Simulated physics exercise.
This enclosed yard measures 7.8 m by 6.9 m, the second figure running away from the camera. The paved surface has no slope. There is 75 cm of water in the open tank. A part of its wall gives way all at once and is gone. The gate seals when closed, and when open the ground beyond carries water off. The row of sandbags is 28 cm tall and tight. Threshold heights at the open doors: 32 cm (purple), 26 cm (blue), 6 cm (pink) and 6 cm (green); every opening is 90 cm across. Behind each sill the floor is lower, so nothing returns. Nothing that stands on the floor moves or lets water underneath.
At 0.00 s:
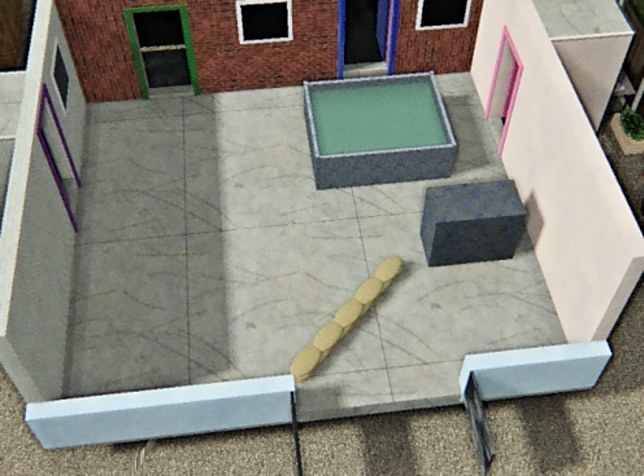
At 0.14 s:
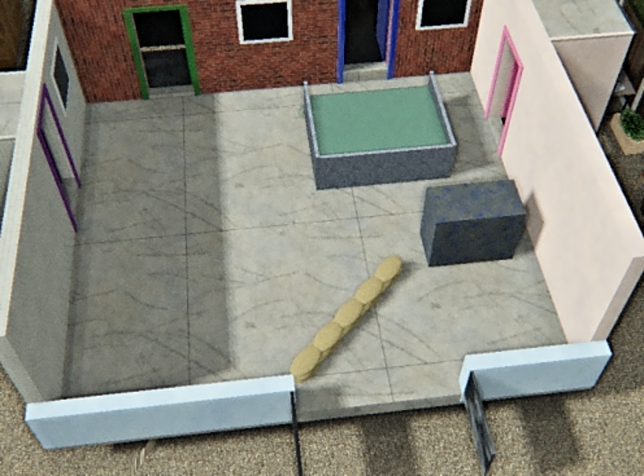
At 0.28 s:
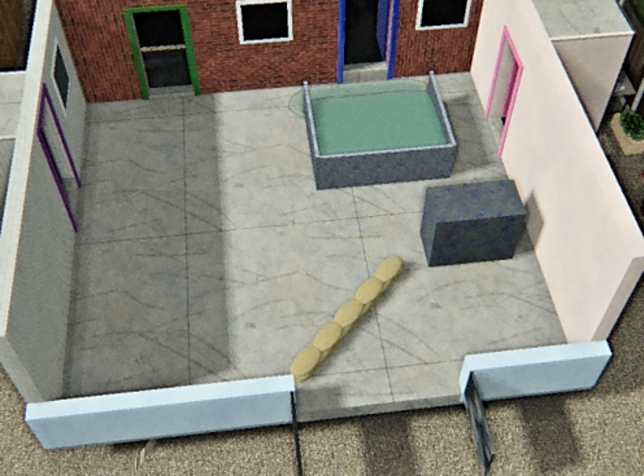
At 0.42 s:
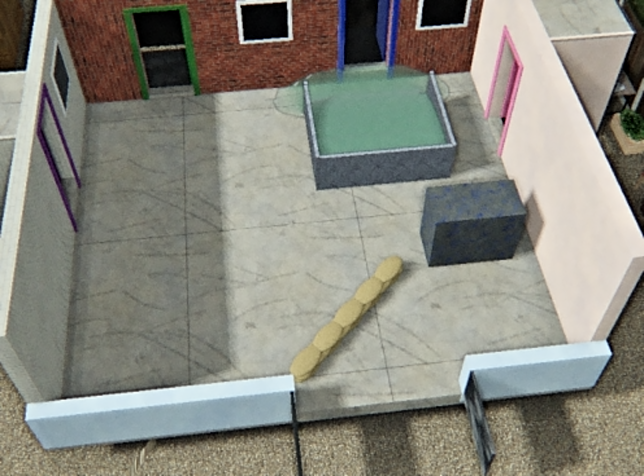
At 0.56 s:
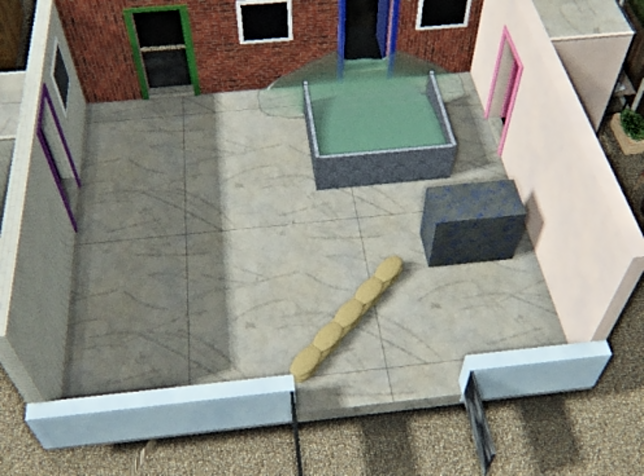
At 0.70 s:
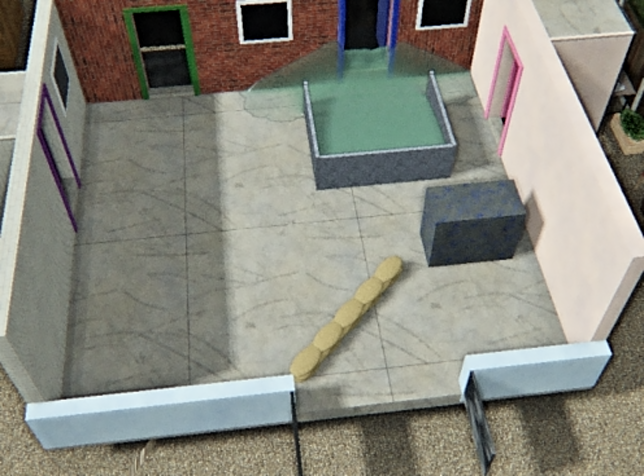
In a walled yard, green water pours from the tank's far side and spreads across the paving.
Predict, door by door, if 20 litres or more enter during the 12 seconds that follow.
Within that time: At the purple door it keeps below the limit; at the blue door it exceeds the limit; at the pink door it goes over the limit; at the green door it does not reach the limit.
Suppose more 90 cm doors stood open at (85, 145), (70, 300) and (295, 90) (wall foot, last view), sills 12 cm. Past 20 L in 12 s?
In that order: Above, not over, over.
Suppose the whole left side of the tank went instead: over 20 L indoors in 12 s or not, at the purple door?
Then: Purple not over.
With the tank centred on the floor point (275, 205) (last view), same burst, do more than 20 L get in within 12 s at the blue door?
Then: Blue not over.
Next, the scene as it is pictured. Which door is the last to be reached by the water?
Last comes the purple one.
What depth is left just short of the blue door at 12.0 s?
Some 7.0 cm.
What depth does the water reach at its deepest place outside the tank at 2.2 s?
About 47 cm.
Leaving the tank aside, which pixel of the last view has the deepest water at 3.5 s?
Around (492, 225).
After 1.4 s water covers 15 % of the floor and is deepest (56 cm) near (469, 73); purple door not reached, blue door 55 cm at the sill, 164 L in, pink door 5 cm at the sill, 0 L in, green door 4 cm at the sill, 0 L in.
After 2.2 s water covers 30 % of the floor and is deepest (47 cm) near (460, 74); purple door not reached, blue door 35 cm at the sill, 266 L in, pink door 12 cm at the sill, 2 L in, green door 7 cm at the sill, 0 L in.
After 3.5 s water covers 45 % of the floor and is deepest (32 cm) near (492, 225); purple door 13 cm at the sill, 0 L in, blue door 19 cm at the sill, 281 L in, pink door 10 cm at the sill, 20 L in, green door 5 cm at the sill, 0 L in.
After 7.0 s water covers 85 % of the floor and is deepest (15 cm) near (445, 81); purple door 5 cm at the sill, 0 L in, blue door 14 cm at the sill, 282 L in, pink door 7 cm at the sill, 36 L in, green door 4 cm at the sill, 1 L in.
After 12.0 s water covers 95 % of the floor and is deepest (10 cm) near (279, 378); purple door 5 cm at the sill, 0 L in, blue door 7 cm at the sill, 282 L in, pink door 4 cm at the sill, 38 L in, green door 7 cm at the sill, 2 L in.
